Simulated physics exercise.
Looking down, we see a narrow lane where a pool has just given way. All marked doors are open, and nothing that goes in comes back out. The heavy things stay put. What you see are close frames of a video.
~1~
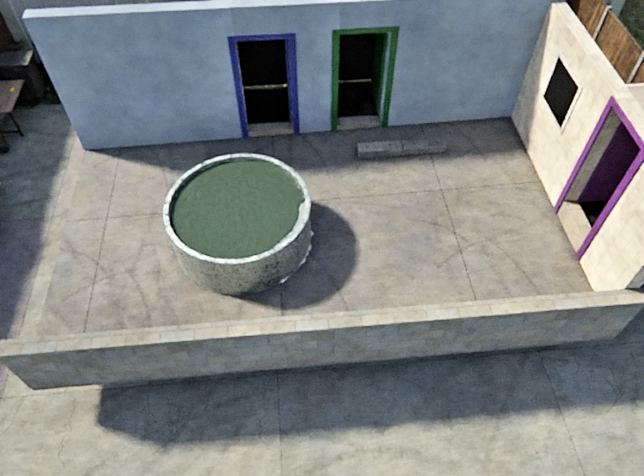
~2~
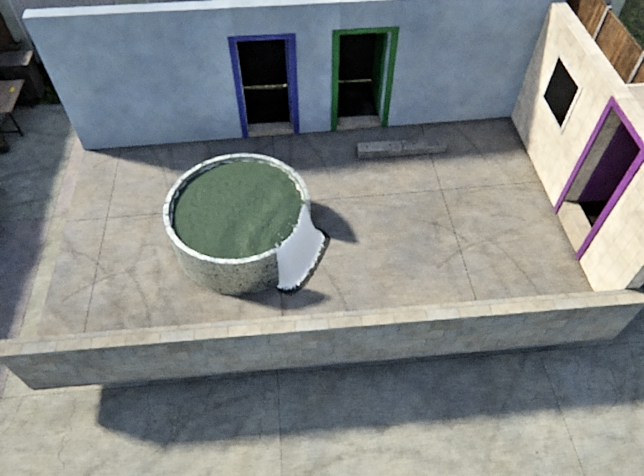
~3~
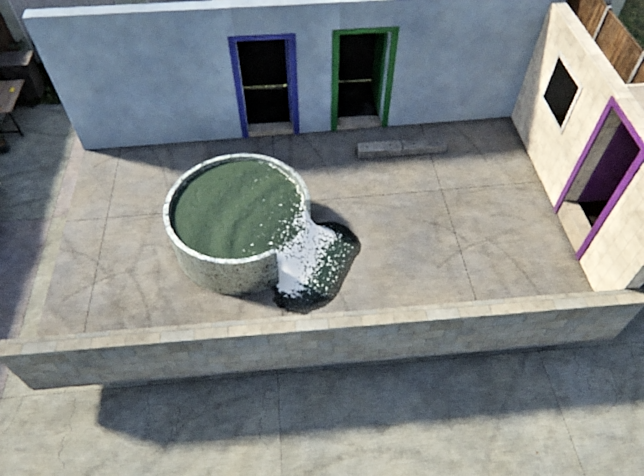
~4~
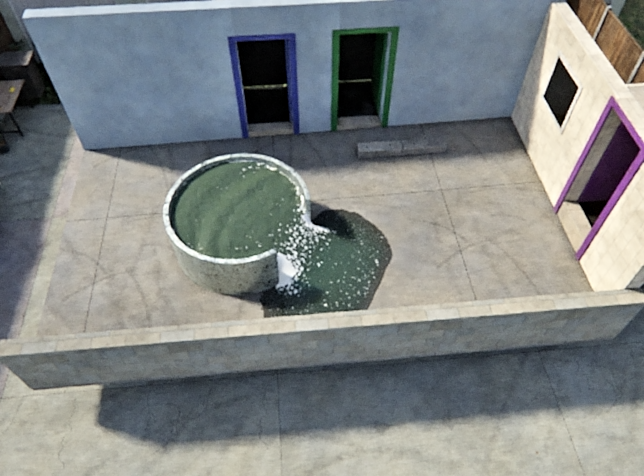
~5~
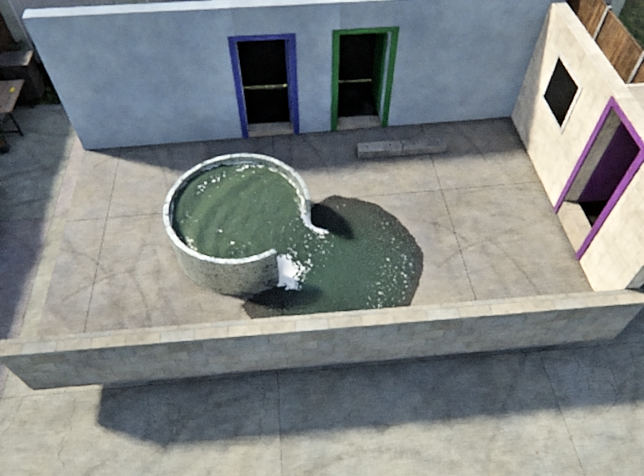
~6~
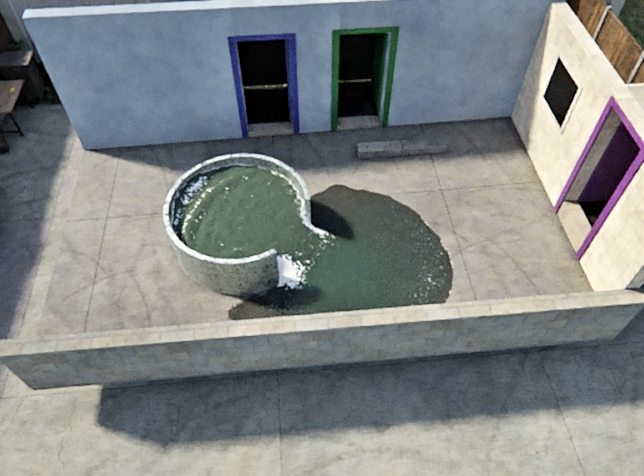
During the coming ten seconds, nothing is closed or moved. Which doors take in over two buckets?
Door by door: The green door does not, the blue door does not, the purple door does not.
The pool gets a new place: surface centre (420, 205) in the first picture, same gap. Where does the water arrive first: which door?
The purple one comes first.
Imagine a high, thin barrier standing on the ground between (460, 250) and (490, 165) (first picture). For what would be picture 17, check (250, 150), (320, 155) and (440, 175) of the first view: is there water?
Listed order: Spared, spared, swamped.
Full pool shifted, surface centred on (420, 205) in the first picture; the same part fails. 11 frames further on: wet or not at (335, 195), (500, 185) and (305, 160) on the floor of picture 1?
I'd say still dry for the first, swamped for the second and still dry for the third.
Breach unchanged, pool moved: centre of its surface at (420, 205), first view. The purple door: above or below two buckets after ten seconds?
Reading - purple door: Over the line.
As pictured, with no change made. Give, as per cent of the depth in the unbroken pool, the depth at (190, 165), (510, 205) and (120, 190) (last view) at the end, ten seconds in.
About 8, 8, 4 %.
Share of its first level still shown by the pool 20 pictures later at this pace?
Close to 36 %.
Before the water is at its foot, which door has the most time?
That's the blue-painted one.
A moment on, water covers 30 % of the floor; the green door not reached, the blue door not reached, the purple door not reached.
Next, water covers 45 % of the floor; the green door not reached, the blue door not reached, the purple door wet at the sill, nothing in.
Then, water covers 55 % of the floor; the green door not reached, the blue door not reached, the purple door wet at the sill, nothing in.
Later, water covers 80 % of the floor; the green door wet at the sill, nothing in, the blue door wet at the sill, nothing in, the purple door wet at the sill, nothing in.
In the end, water covers 95 % of the floor; the green door wet at the sill, nothing in, the blue door wet at the sill, nothing in, the purple door wet at the sill, nothing in.
